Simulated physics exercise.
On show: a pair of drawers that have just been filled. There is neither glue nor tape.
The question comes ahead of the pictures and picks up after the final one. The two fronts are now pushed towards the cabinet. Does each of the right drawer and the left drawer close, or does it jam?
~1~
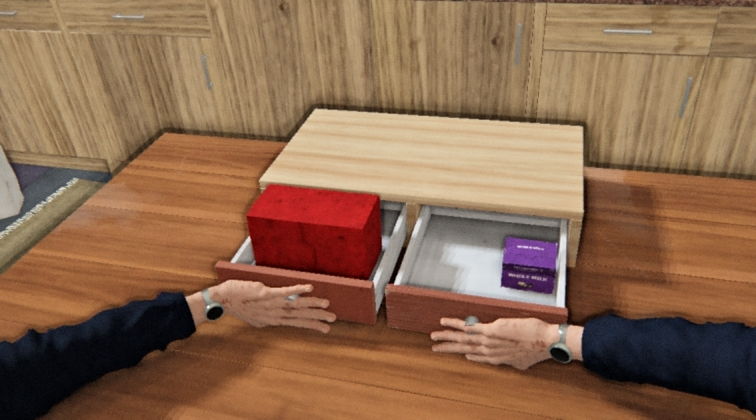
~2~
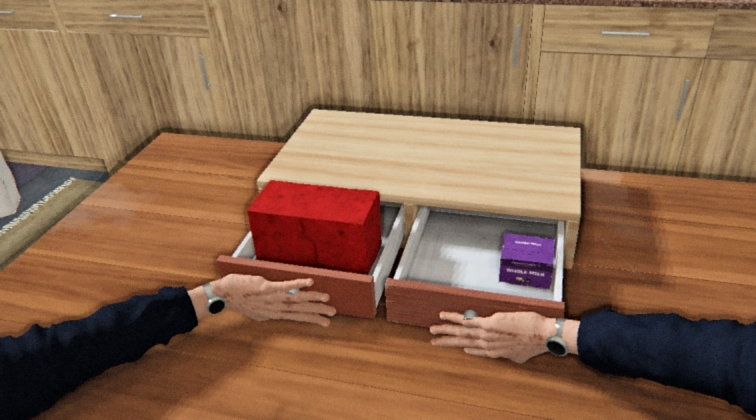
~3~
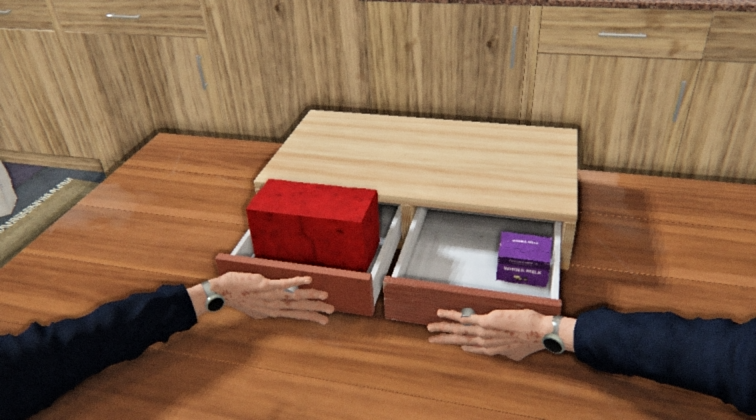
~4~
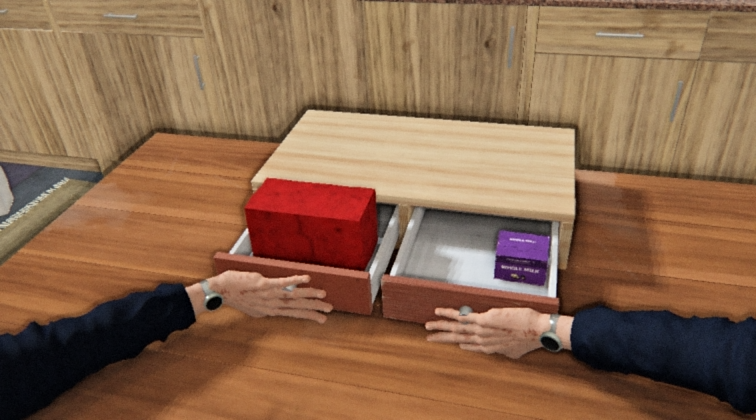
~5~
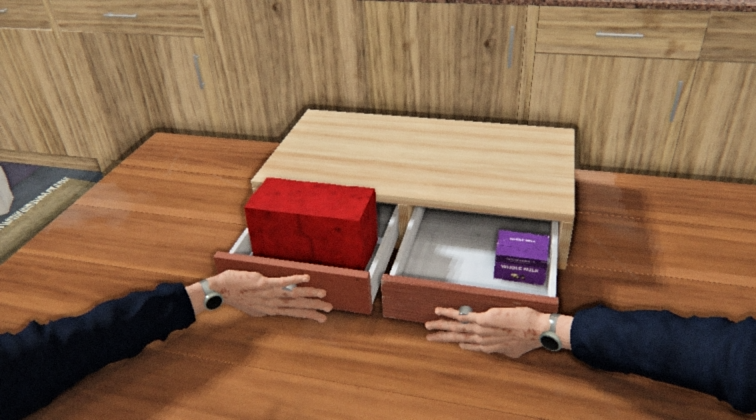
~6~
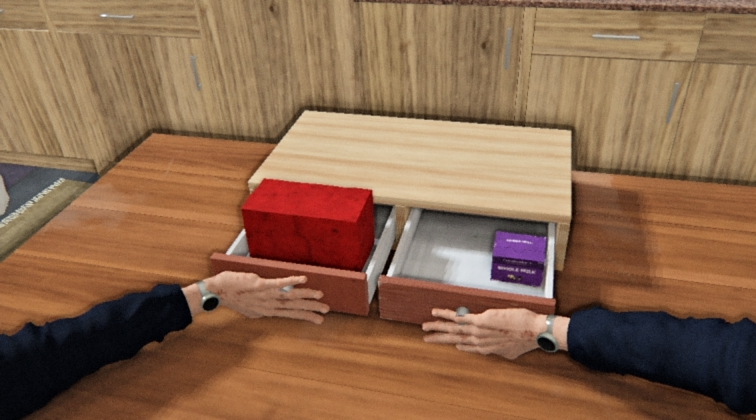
The right drawer should make it in. The left drawer should not make it in.
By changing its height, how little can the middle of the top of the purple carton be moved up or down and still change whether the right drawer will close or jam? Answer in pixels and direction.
Shift: 8 px, direction up.
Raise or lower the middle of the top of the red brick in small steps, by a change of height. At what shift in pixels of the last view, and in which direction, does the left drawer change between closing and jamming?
Shift approx. 20 px, down.
Then, 0.38 s later than the last frame, right drawer starting in; left drawer stopped, still ajar.
Then, 0.66 s later than the last frame, right drawer about half in; left drawer stopped, still ajar.
Then, 0.90 s later than the last frame, right drawer nearly in; left drawer stopped, still ajar.
When it is over, the right drawer goes all the way in; the left drawer will not close.
